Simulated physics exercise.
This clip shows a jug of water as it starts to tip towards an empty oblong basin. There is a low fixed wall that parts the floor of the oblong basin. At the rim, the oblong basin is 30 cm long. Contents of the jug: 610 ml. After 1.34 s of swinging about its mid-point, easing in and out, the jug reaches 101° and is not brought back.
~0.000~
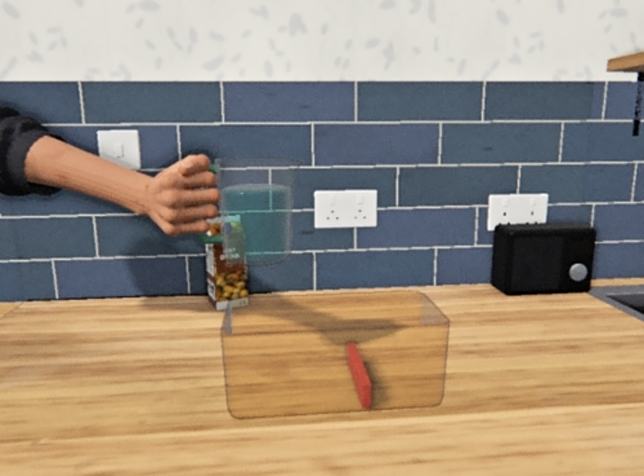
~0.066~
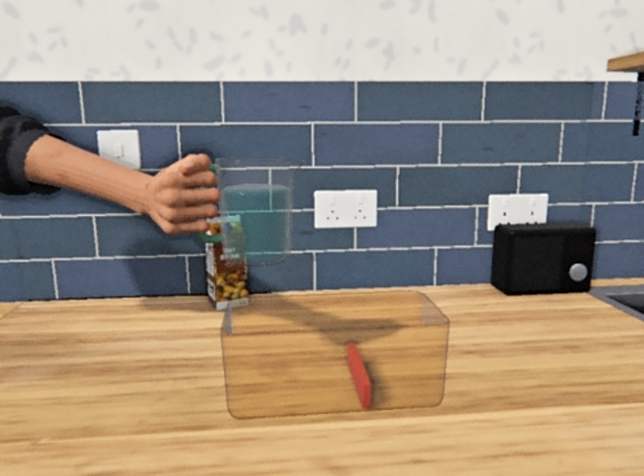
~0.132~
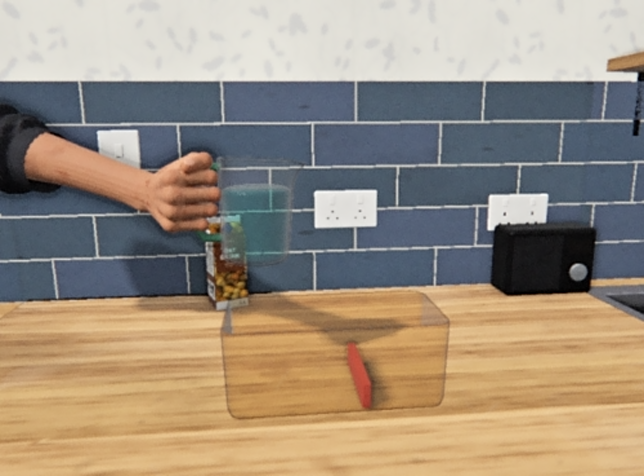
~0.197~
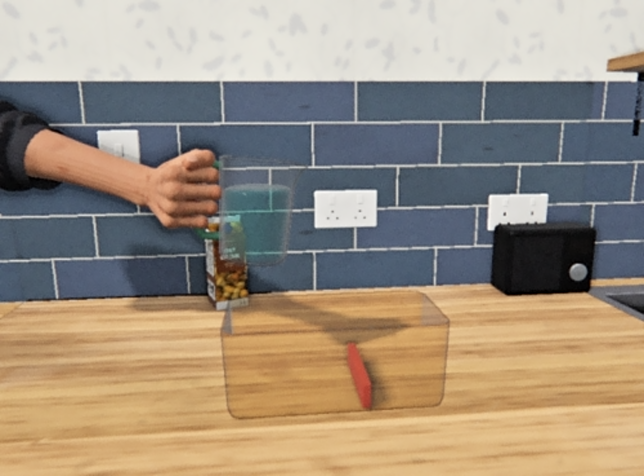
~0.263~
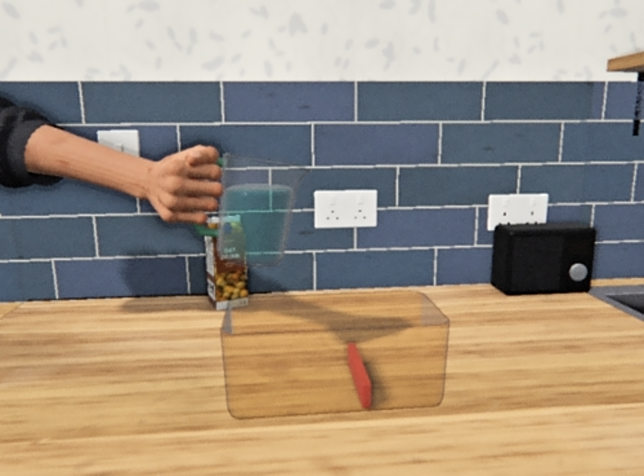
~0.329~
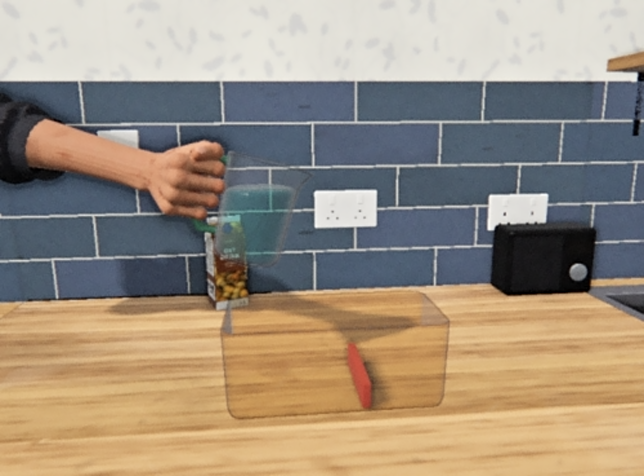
A hand holding a clear jug of blue water slowly tilts it rightward above a wooden counter with an empty transparent basin.
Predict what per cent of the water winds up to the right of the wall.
Roughly 69 per cent is past the wall.
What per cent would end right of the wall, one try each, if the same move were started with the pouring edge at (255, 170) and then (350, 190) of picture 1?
About 10 %, then about 75 %.
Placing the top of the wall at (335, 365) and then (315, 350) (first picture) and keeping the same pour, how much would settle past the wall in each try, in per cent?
I'd say 95 percent on the first go, 95 percent on the next.
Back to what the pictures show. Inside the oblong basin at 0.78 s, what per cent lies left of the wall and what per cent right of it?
1 per cent left and 0 right, roughly.
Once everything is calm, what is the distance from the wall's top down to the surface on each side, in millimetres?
For the left, around 28 mm; for the right, around 6 mm.
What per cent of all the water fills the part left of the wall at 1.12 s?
That share comes to around 4 in a hundred.
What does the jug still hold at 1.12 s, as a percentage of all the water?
About 42 % is still there.
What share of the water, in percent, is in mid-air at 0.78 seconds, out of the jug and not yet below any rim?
It comes to about 7 percent.
By 0.78 s the tilt is 64° and 92 per cent is still to pour, 1 is left of the wall and 0 right of it.
By 1.12 s the tilt is 94° and 42 per cent is still to pour, 4 is left of the wall and 32 right of it.
By 1.46 s the tilt is 101° and 6 per cent is still to pour, 21 is left of the wall and 69 right of it.
By 1.84 s the tilt is 101° and 0 per cent is still to pour, 30 is left of the wall and 69 right of it.
At rest 30 per cent lies left of the wall, 69 right of it and 1 outside.
